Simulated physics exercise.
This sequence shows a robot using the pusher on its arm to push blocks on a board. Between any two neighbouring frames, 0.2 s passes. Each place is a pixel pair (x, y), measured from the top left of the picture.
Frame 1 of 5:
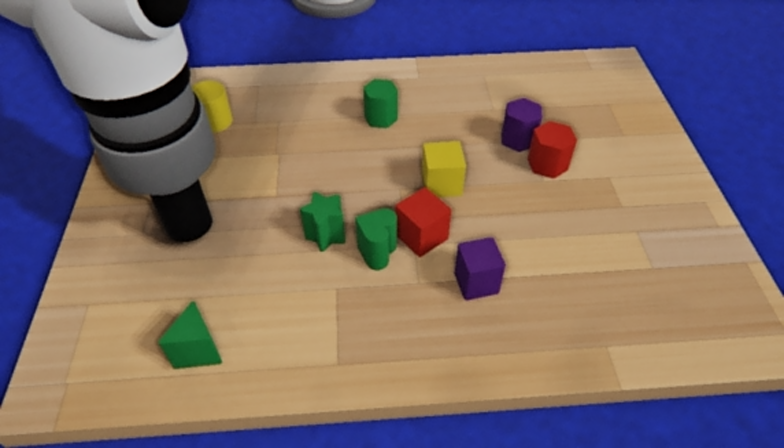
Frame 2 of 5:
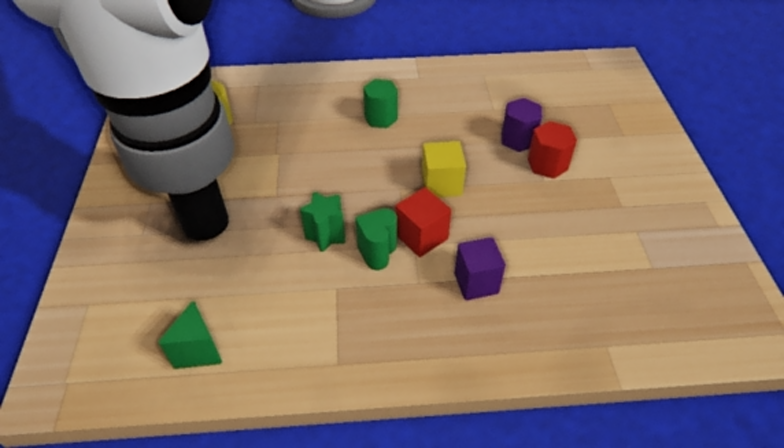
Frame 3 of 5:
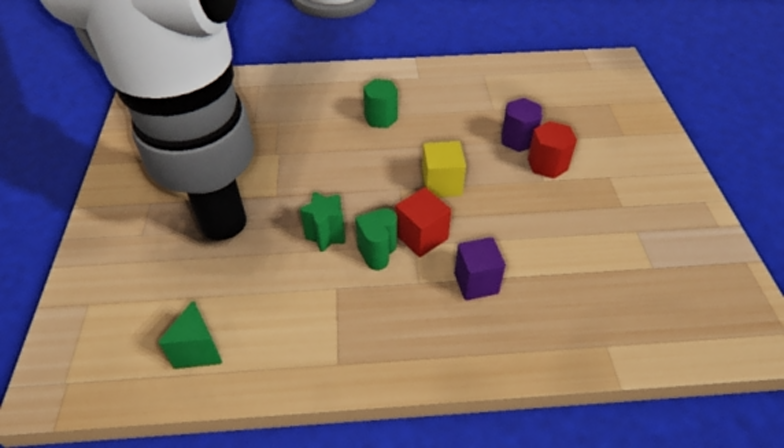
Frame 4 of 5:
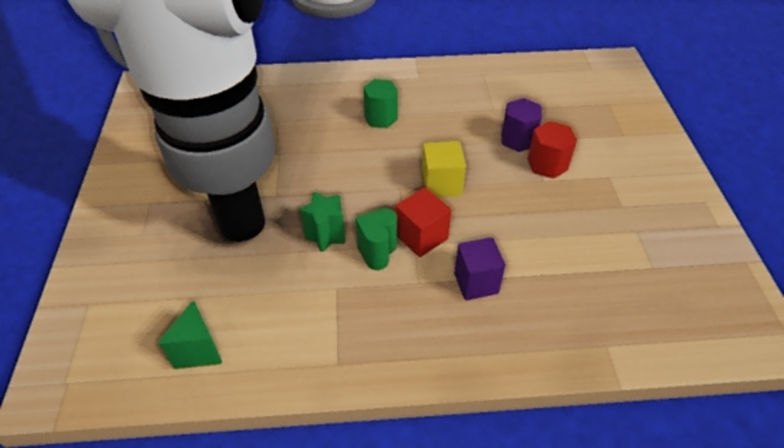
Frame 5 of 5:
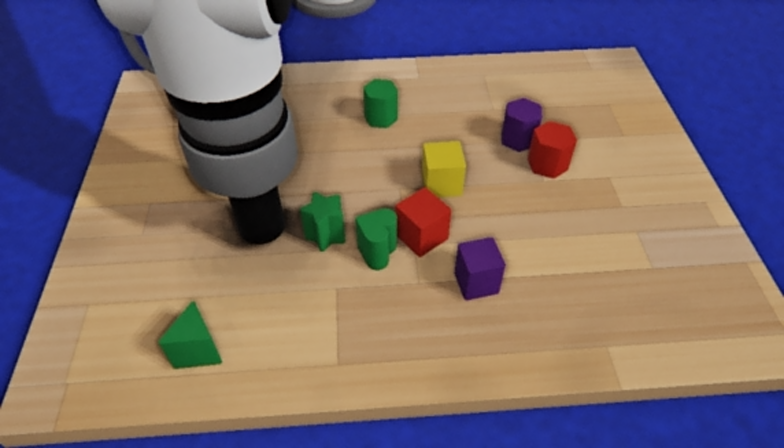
The clip shows a robot arm with a black pusher moving steadily to the right across a wooden board toward a green star-shaped block, while the green, red, yellow and purple blocks around the board stay still.
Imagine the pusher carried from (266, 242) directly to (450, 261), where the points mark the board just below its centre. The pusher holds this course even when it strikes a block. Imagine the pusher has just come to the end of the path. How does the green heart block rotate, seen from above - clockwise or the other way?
It rotates clockwise.
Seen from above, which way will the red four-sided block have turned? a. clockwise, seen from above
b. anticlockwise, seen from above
Letter b.
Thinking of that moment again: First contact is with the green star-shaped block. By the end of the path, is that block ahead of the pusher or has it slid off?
The pusher passes it.
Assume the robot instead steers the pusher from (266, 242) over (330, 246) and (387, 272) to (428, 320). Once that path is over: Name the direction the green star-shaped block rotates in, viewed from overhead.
Counter-clockwise, from overhead.
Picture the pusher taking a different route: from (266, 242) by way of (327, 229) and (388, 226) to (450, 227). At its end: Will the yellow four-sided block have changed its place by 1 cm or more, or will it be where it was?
It will be resting on its spot.
What follows on the original path. One third of the way, pusher at (325, 234); green star-shaped block at (362, 200), turned 40° anticlockwise; green heart block at (390, 225), turned 30° clockwise.
Two thirds of the way, pusher at (388, 240); green star-shaped block at (388, 195), turned 115° anticlockwise; green heart block at (428, 233), turned 45° clockwise; red four-sided block at (436, 205), turned 30° anticlockwise.
At the end, pusher at (452, 247); green star-shaped block at (388, 195), turned 120° anticlockwise; green heart block at (496, 235), turned 30° clockwise; red four-sided block at (468, 198), turned 95° anticlockwise; purple four-sided block at (513, 264), turned 65° clockwise.
